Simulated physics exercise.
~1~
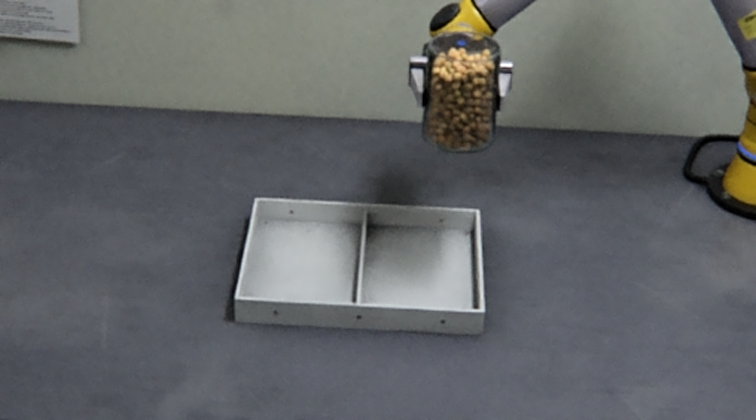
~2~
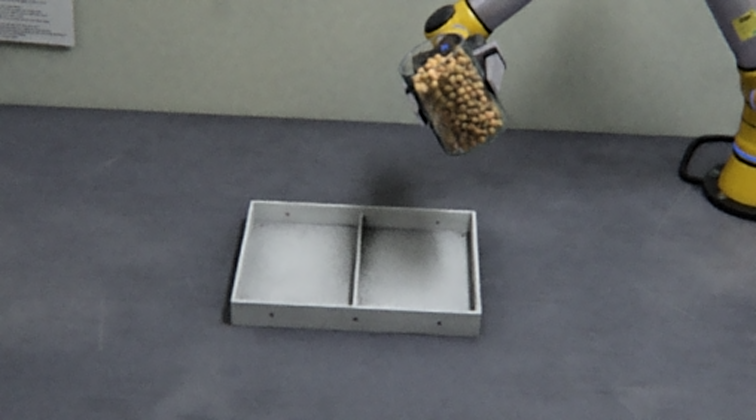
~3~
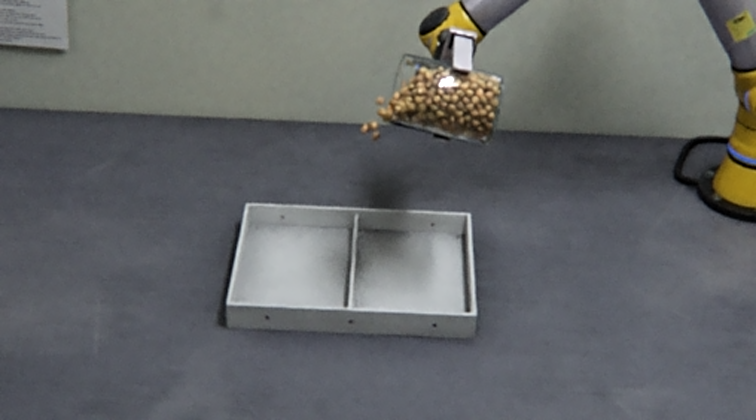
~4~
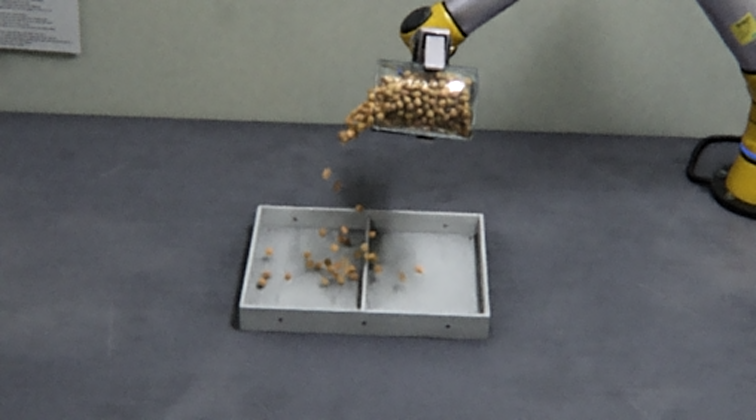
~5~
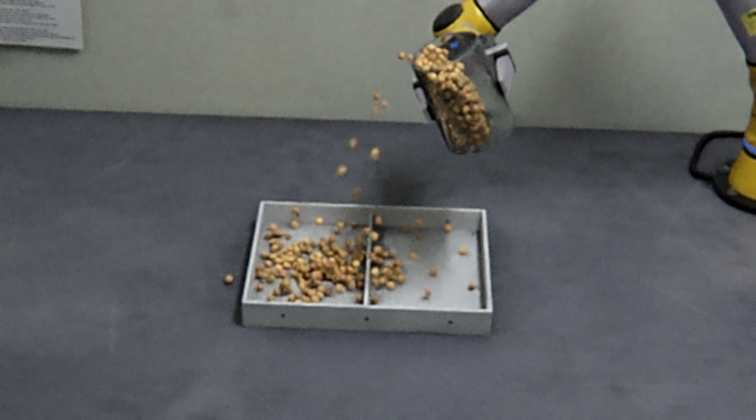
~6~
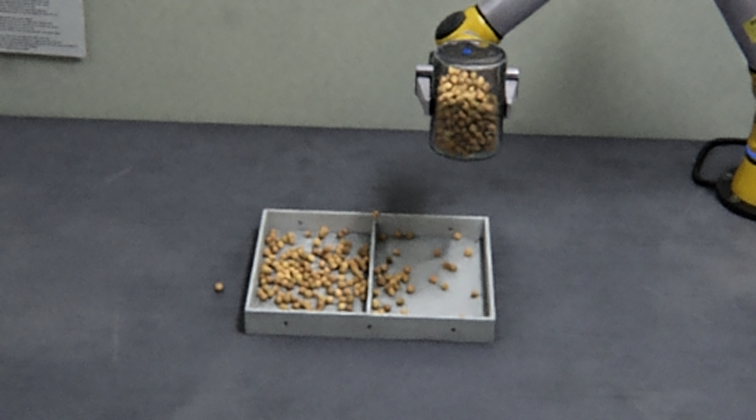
To begin with, a robot arm holds a clear cup full of dried chickpeas upright above a pale tray split in two by a cross wall on a dark table. The arm tips the cup to the left until it lies on its side, and the first chickpeas spill over its rim. They tumble into the tray, mostly into the left part, with some landing right of the wall. The cup then swings back up while a few last pieces fall. Finally it is upright, still holding many chickpeas, with the left part well covered, fewer pieces in the right, and one lying on the table.
